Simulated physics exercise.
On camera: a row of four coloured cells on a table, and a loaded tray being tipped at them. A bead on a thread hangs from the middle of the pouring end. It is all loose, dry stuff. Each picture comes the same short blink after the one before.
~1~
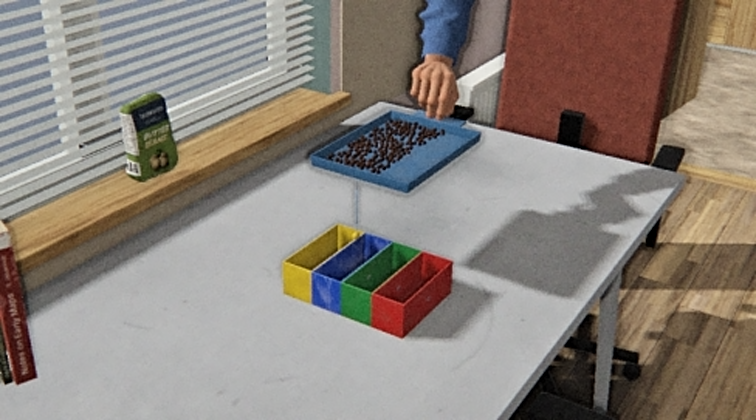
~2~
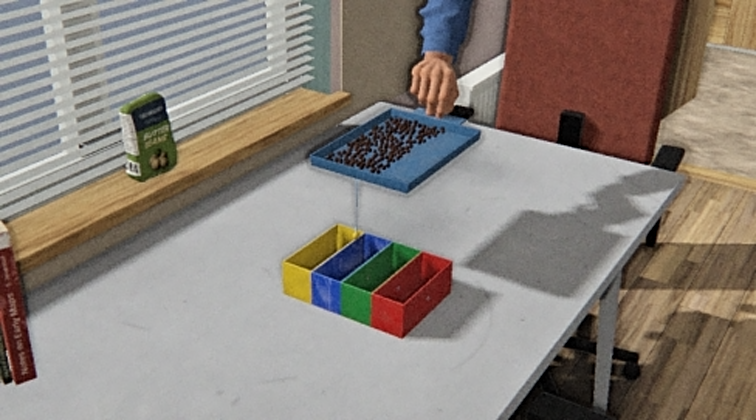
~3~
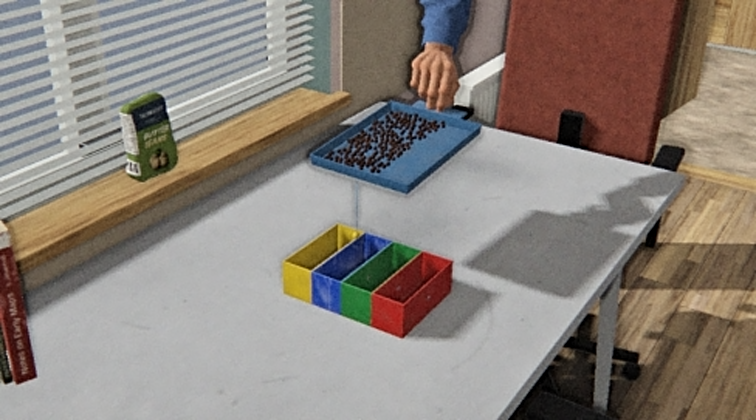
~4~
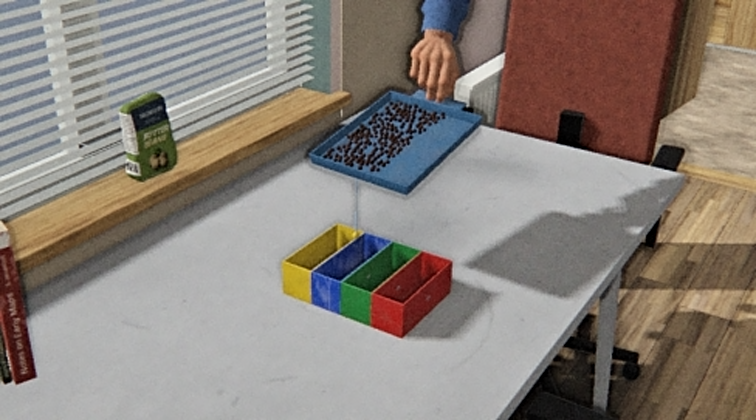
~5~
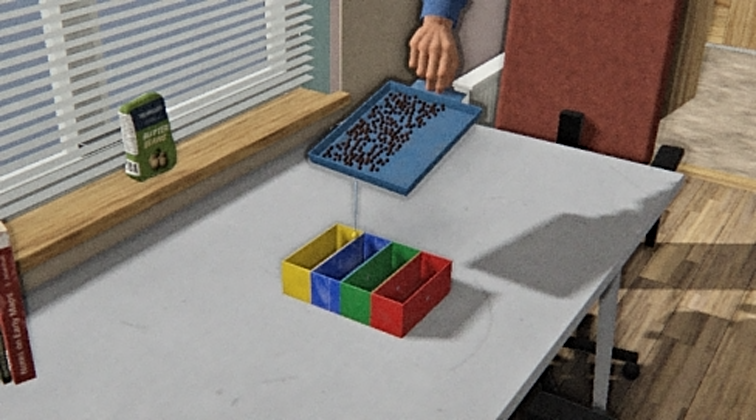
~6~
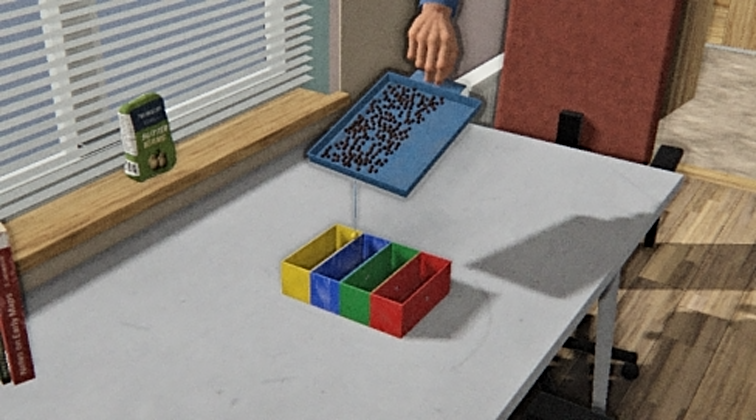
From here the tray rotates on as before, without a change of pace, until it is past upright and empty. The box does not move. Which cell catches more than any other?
The green one ends fullest.
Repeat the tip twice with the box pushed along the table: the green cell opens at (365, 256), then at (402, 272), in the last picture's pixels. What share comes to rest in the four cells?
First some 90, then 100 per cent.
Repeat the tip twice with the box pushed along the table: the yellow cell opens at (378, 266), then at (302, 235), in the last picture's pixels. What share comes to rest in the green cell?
The first gives 0 %, the second 30 %.
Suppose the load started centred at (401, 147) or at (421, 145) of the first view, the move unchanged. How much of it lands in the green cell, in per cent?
In turn 60 and 70 in a hundred.
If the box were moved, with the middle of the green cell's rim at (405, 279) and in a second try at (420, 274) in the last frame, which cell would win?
One: That blue cell. Two: The cell in blue.
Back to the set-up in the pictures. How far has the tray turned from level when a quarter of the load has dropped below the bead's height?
Near 110 degrees.
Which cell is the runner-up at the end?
In second place: The blue cell.
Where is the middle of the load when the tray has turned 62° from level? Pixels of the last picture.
Around (376, 172).
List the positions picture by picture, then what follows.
The first picture shows corners of the pouring end near (312, 155) and (408, 183), level; middle of the load near (387, 145), allspice berries; bead on its thread near (356, 236); yellow cell near (298, 280); blue cell near (326, 290); green cell near (356, 301); red cell near (388, 313).
The second picture shows corners of the pouring end near (312, 155) and (407, 183), level; middle of the load near (387, 144).
The third picture shows corners of the pouring end near (312, 155) and (407, 184), tipped barely, lowest at the right corner; middle of the load near (387, 140).
The fourth picture shows corners of the pouring end near (311, 154) and (407, 185), tipped a little, lowest at the right corner; middle of the load near (386, 135).
The fifth picture shows corners of the pouring end near (310, 153) and (406, 187), tipped a little, lowest at the right corner; middle of the load near (386, 130).
The sixth picture shows corners of the pouring end near (309, 153) and (405, 189), tipped clearly, lowest at the right corner; middle of the load near (384, 127); yellow cell near (296, 280); blue cell near (325, 290); green cell near (355, 301); red cell near (386, 313).
Shortly afterwards, tray tipped steeply; all but a few on the tray; only a few in the red cell; only a few in the green cell; only a few in the blue cell; a little falling or outside the box.
Next, tray tipped past a quarter turn; the bulk on the tray; a little in the green cell; a little in the red cell; only a few in the blue cell; only a few falling or outside the box.
Some moments later, tray tipped past a quarter turn; near half in the green cell; near a quarter in the blue cell; a little in the yellow cell; a little in the red cell; only a few falling or outside the box.
In the end, tray tipped past a quarter turn; near half in the green cell; near a quarter in the blue cell; a little in the yellow cell; a little in the red cell; only a few outside the box.
